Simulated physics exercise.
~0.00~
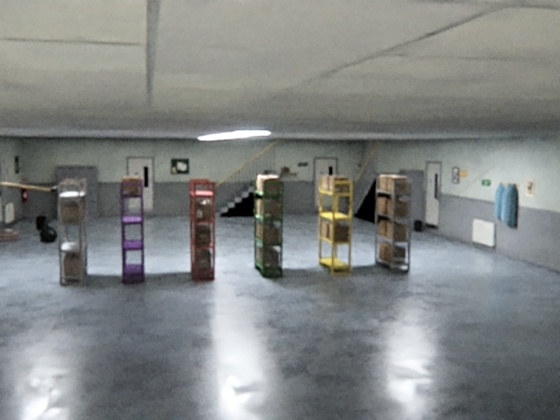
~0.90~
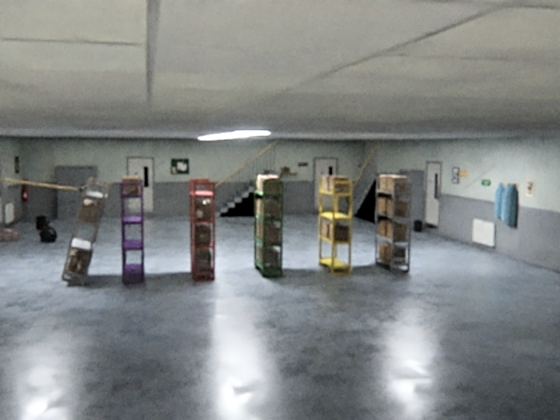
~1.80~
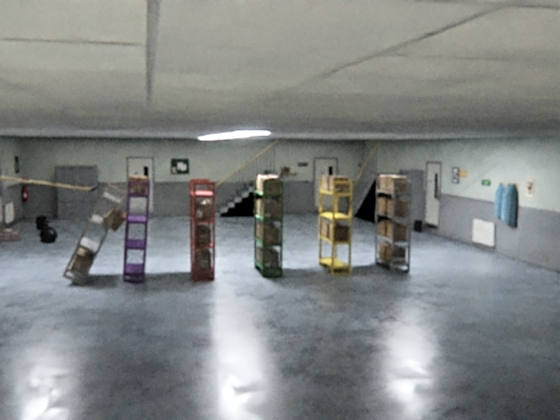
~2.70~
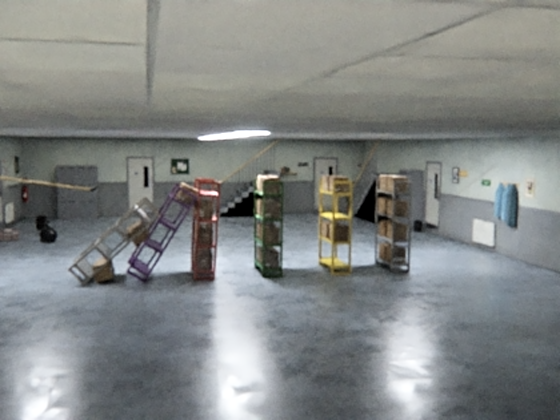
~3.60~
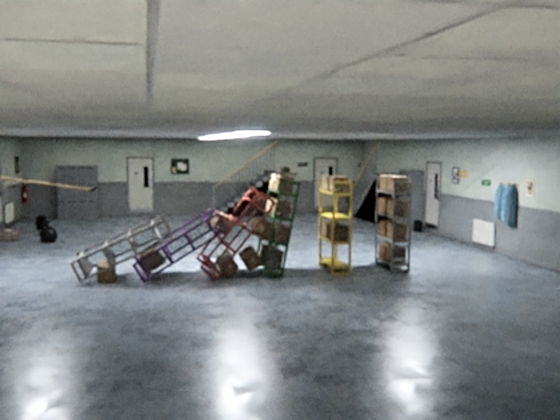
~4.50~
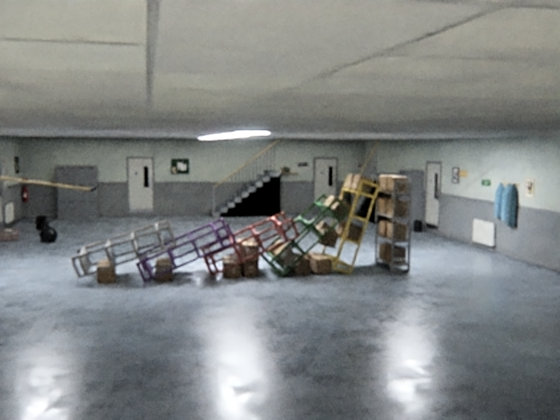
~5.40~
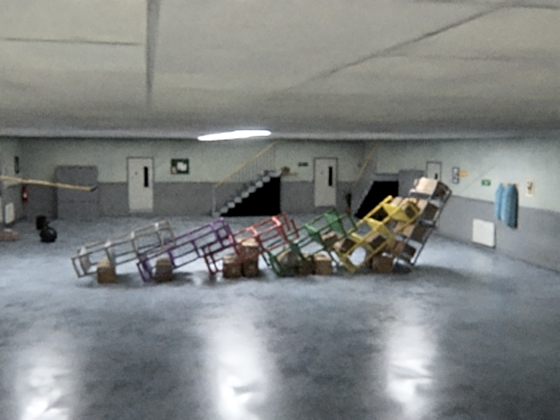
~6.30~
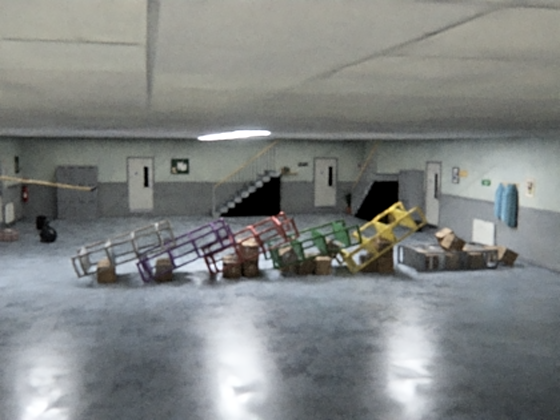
In a wide, low-ceilinged basement hall with a glossy grey floor, seen from a fixed spot facing the far wall, six tall racks holding brown cartons stand in a row. From left to right they are grey, purple, red, green, yellow and grey. A pole at the left moves right and the nearest grey rack tips over into the purple one. Purple topples into red, red into green, and green into yellow, cartons spilling below. Yellow then knocks down the last grey rack, which ends flat among scattered cartons, while the others rest slanted in an overlapping line.
